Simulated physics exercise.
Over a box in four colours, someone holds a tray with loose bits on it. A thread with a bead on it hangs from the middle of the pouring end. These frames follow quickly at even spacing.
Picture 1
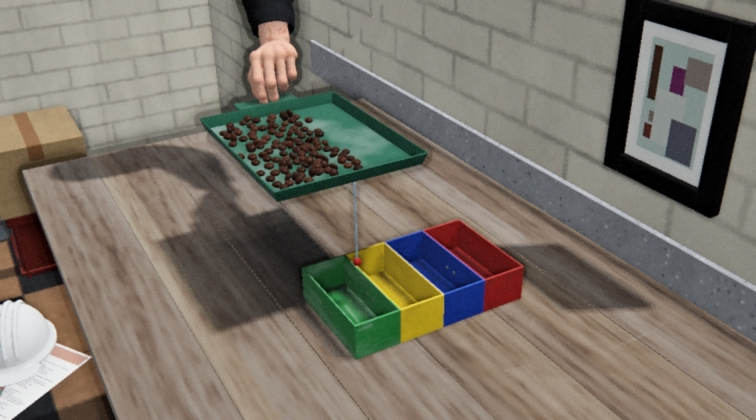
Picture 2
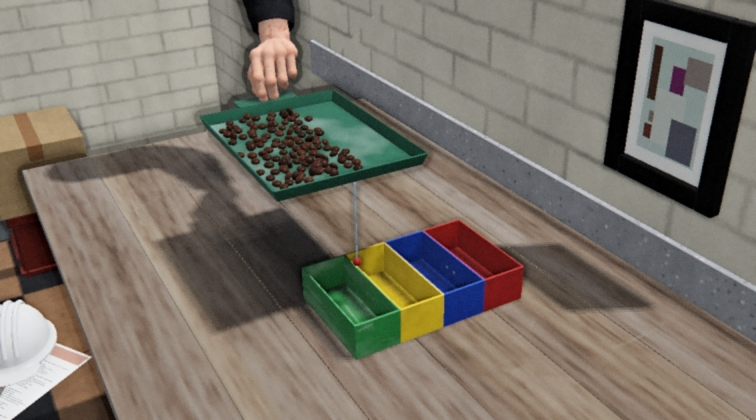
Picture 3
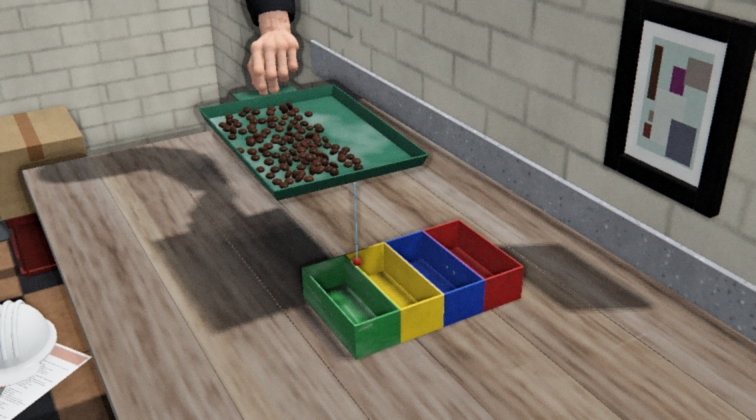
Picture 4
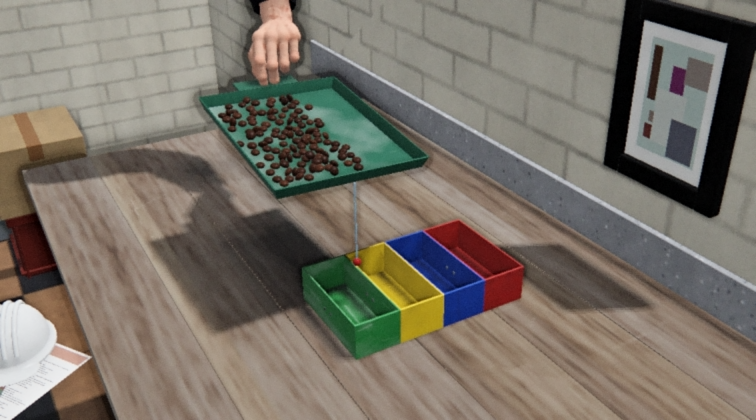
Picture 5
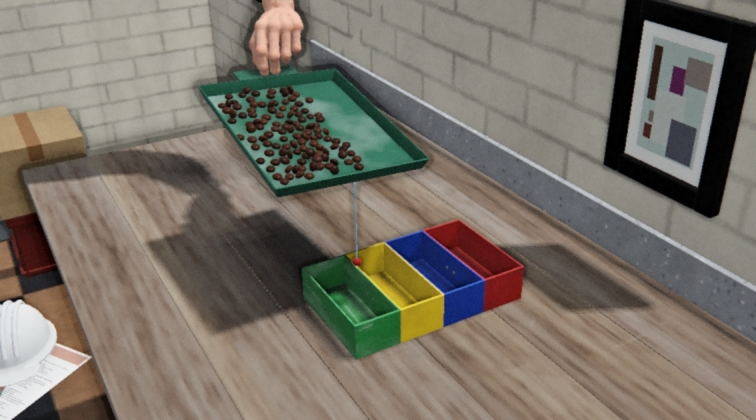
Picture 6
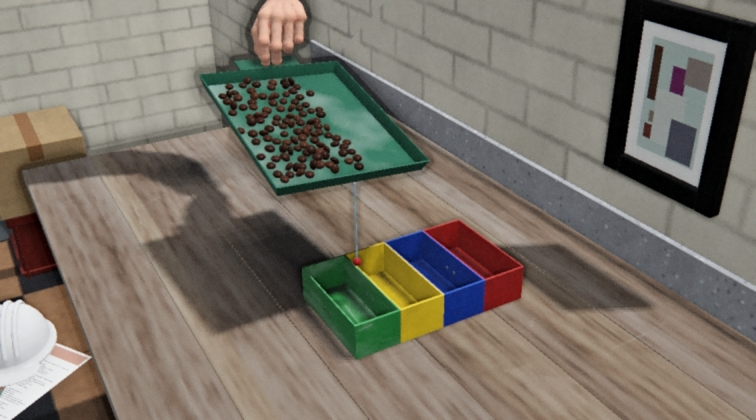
A hand held a green tray of small brown pieces above a box with green, yellow, blue and red sections, then slowly raised the tray's back edge, tilting it slightly toward the front right.
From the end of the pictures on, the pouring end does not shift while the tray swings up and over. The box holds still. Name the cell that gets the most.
Blue.
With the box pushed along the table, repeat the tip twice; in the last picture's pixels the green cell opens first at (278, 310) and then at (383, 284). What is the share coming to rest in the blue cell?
Roughly 20% on the first try and 10% on the second.
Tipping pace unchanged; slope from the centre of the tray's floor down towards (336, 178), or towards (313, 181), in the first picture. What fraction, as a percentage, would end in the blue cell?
First heading 0 %, second heading 0 %.
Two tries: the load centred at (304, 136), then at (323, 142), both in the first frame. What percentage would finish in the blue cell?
From the first start you get 60 in a hundred, from the second 60 in a hundred.
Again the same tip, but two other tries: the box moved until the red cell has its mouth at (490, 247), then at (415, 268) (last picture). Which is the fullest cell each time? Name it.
The first time it is the cell in yellow, and the second time it is the cell in red.
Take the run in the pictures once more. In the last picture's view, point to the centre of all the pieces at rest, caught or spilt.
Once nothing moves, the middle sits near (423, 296).
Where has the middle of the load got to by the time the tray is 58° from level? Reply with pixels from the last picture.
The load's middle is around (379, 167).
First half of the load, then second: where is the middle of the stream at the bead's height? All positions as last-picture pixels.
Initially about (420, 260); subsequently about (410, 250).
Soon, tray tipped steeply; most on the tray; a small part falling or outside the box.
A while on, tray tipped right over; a small part on the tray; about a third in the blue cell; about a quarter in the yellow cell; a small part in the green cell; about a quarter falling or outside the box.
Towards the end, tray tipped past a quarter turn; about half in the blue cell; about a third in the yellow cell; a small part in the green cell; a stray few falling or outside the box.
Finally, tray tipped past a quarter turn; about half in the blue cell; about a third in the yellow cell; a small part in the green cell; none in the red cell; a stray few outside the box.
